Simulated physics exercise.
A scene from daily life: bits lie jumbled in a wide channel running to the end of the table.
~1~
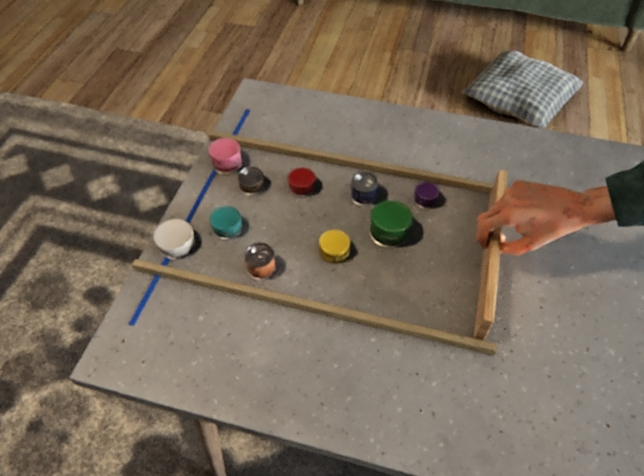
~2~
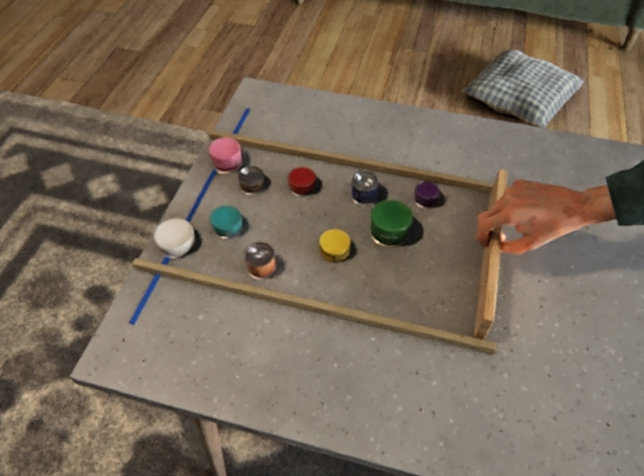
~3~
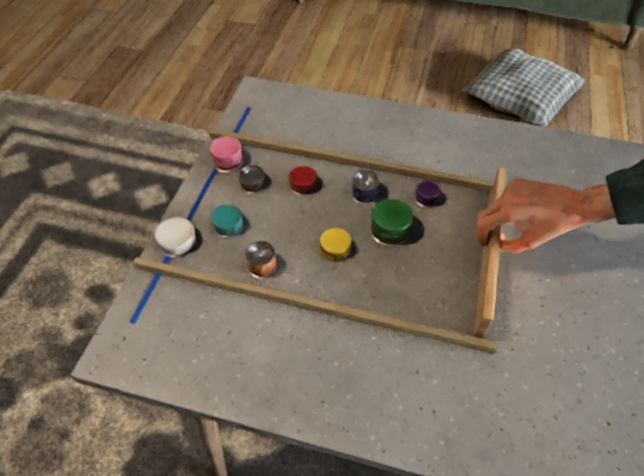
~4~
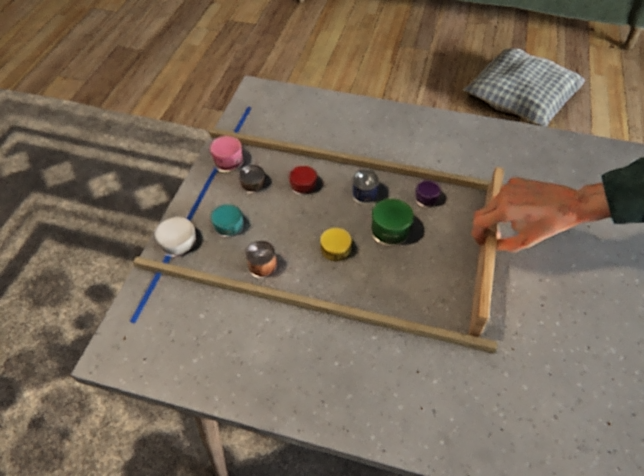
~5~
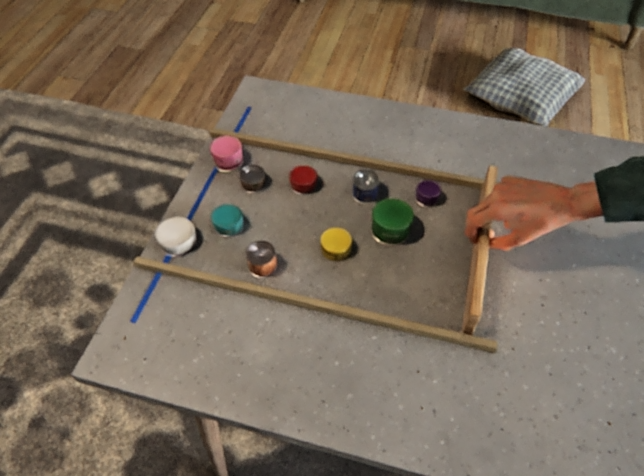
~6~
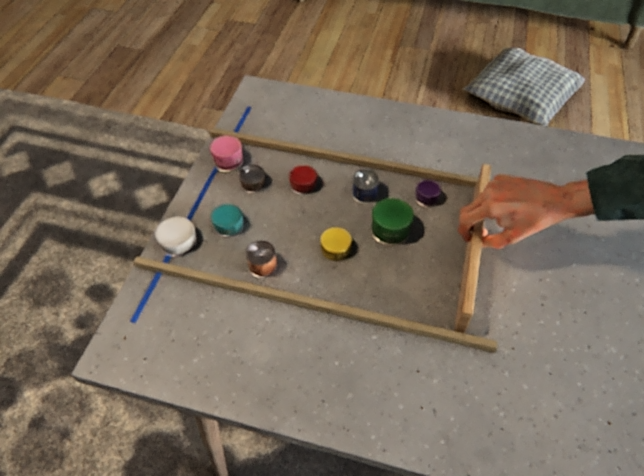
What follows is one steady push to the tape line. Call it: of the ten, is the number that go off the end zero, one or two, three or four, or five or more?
Five or more go off.
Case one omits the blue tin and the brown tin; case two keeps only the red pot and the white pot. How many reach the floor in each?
First 3, then 3.
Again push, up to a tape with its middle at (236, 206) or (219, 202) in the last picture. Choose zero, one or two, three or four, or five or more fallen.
In turn: No fall at all, then either one or two.
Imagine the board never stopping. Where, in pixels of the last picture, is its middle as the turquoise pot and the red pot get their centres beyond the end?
With the turquoise pot it sits around (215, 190), with the red pot around (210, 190).
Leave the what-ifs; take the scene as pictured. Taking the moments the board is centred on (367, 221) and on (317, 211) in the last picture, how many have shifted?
Respectively 3 and 5.
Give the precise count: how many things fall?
Exactly 5.
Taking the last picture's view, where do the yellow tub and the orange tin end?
The yellow tub comes to rest at (176, 210), and the orange tin comes to rest at (159, 236).
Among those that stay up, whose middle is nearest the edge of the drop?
The foremost one is the green tin.
Soon after, none off yet; white pot at rest near (176, 237); pink tin at rest near (227, 154); turquoise pot at rest near (228, 220).
Then, none off yet; white pot at rest near (176, 237); pink tin moved about its own width near (205, 155); turquoise pot moved about its own width near (195, 212).
At rest, the number that fall off is five or more; fallen, red pot, brown tin, turquoise pot, pink tin and white pot.
